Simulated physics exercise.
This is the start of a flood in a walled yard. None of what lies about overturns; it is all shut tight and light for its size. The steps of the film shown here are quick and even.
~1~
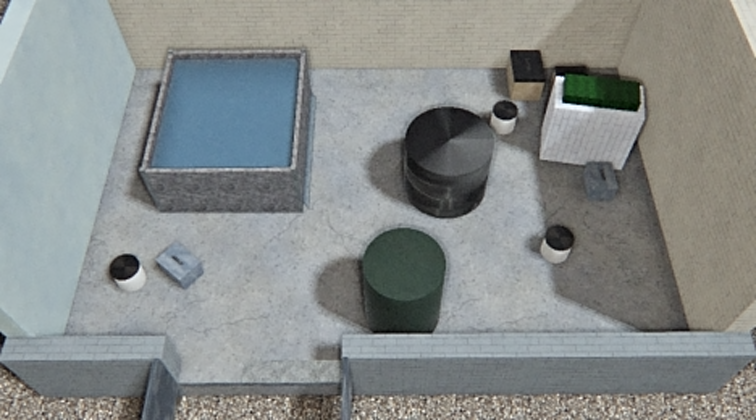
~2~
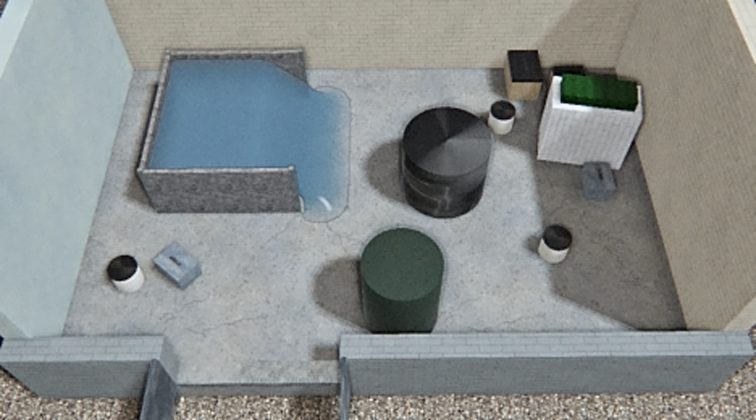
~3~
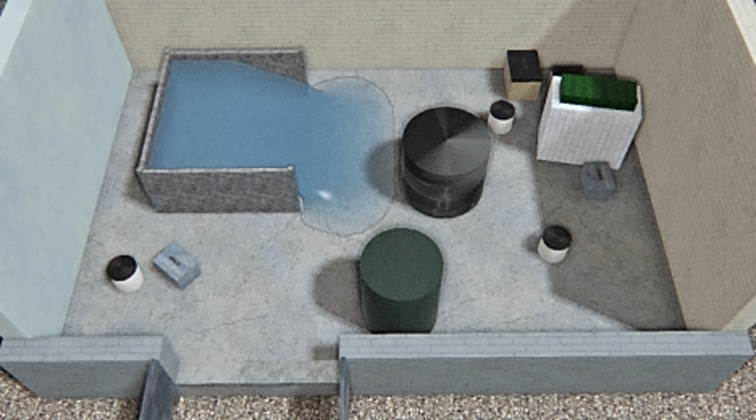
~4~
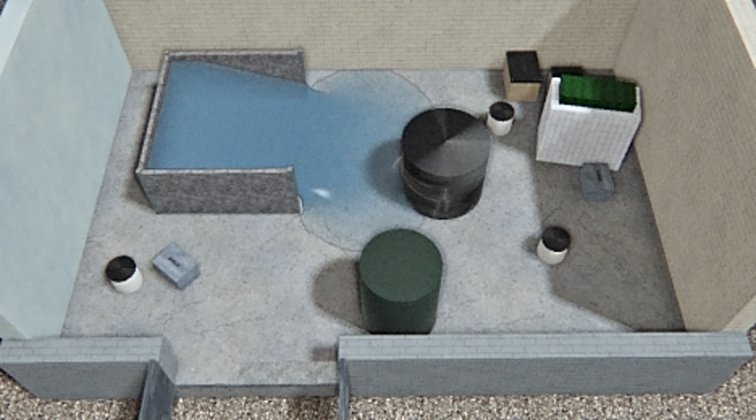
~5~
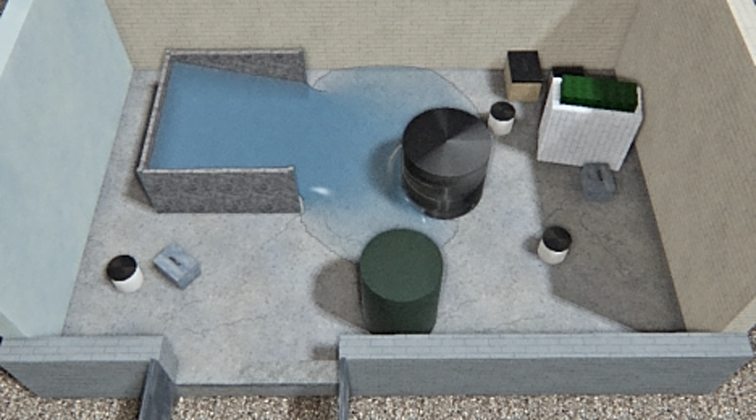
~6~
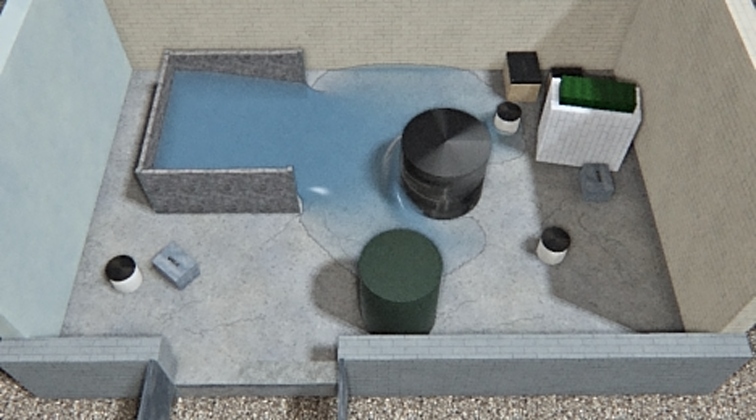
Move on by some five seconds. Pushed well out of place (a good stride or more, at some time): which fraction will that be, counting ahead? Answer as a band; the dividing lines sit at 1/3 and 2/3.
1/3 to 2/3.
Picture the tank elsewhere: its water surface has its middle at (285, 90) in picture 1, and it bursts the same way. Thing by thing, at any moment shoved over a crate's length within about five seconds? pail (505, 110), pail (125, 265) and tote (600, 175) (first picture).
The three, one by one: Past that mark, short of that and short of that.
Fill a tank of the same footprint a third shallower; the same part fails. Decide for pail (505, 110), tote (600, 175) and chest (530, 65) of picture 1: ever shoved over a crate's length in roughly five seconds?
Taking each in turn, the answer is did it, came up short, did it.
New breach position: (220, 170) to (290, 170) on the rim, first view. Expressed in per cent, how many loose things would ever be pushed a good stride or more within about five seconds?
About 0 per cent.
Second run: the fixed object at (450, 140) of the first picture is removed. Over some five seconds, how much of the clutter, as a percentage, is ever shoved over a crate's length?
By my count it is 70 per cent.
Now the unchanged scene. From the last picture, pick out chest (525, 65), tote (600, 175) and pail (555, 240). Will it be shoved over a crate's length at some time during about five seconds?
Listed order gives past that mark, then below that mark, and lastly past that mark.
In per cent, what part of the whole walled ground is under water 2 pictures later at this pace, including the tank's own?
My answer would be close to 40 per cent.
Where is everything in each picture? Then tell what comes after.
The first picture shows a pail at (505, 110), on the bottom; a chest at (528, 64) rests on the ground; 0 of 7 have shifted.
The second picture shows a pail at (503, 110) rests on the ground; a chest at (525, 64), on the bottom; 0 of 7 have shifted.
The third picture shows a pail at (502, 110), on the bottom; a chest at (525, 64) rests on the ground; 0 of 7 have shifted.
The fourth picture shows a pail at (502, 111), on the bottom; a chest at (524, 65), on the bottom; 0 of 7 have shifted.
The fifth picture shows a pail at (503, 111), on the bottom; a chest at (525, 65) rests on the ground; 0 of 7 have shifted.
The sixth picture shows a pail at (509, 111), on the bottom, close to its start; a chest at (524, 66) rests on the ground; 1 of 7 have shifted.
A moment on, 1 of 7 are well off their spots; 2 afloat.
Next, 3 of 7 are well off their spots; 3 afloat.
Later, 2 of 7 are well off their spots; 4 afloat.
In the end, 3 of 7 are well off their spots, and 4 have been at some point; 4 afloat.
